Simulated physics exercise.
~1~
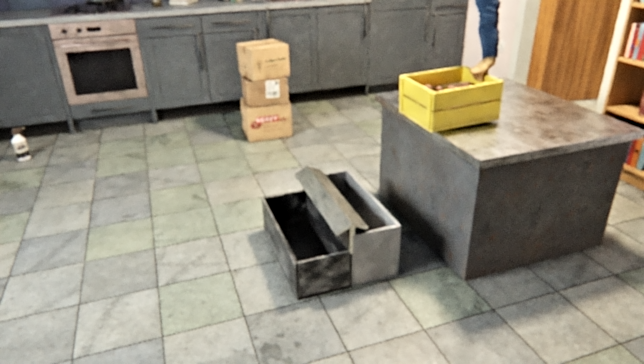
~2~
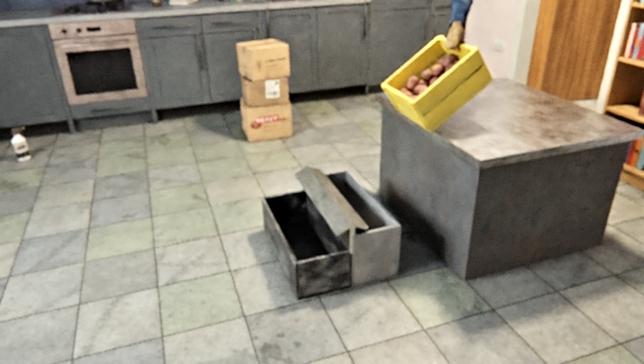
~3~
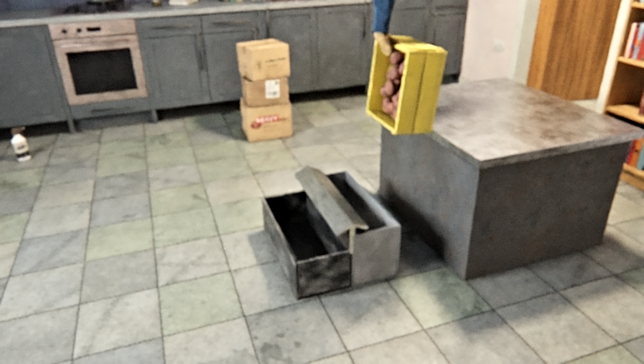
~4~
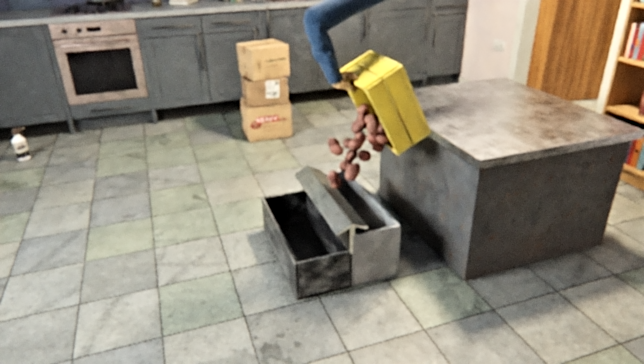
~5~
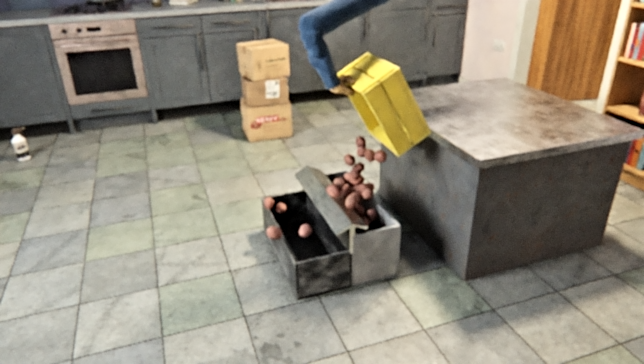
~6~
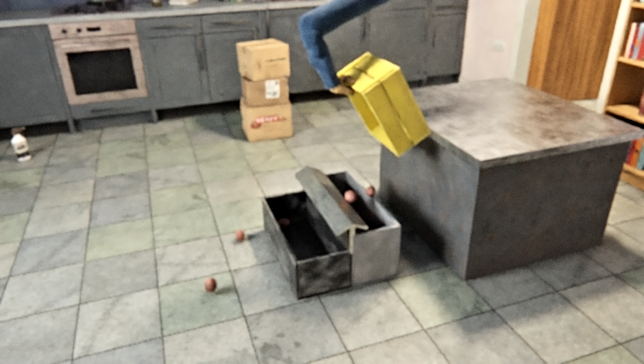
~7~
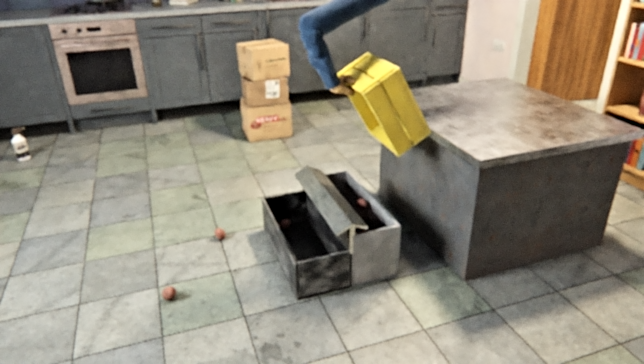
A yellow crate of reddish potatoes was lifted from a grey bench, swung left and tipped by a blue-sleeved arm, spilling its load mostly into the near grey tub, while two potatoes bounced past the black tub and rolled left across the tiles.
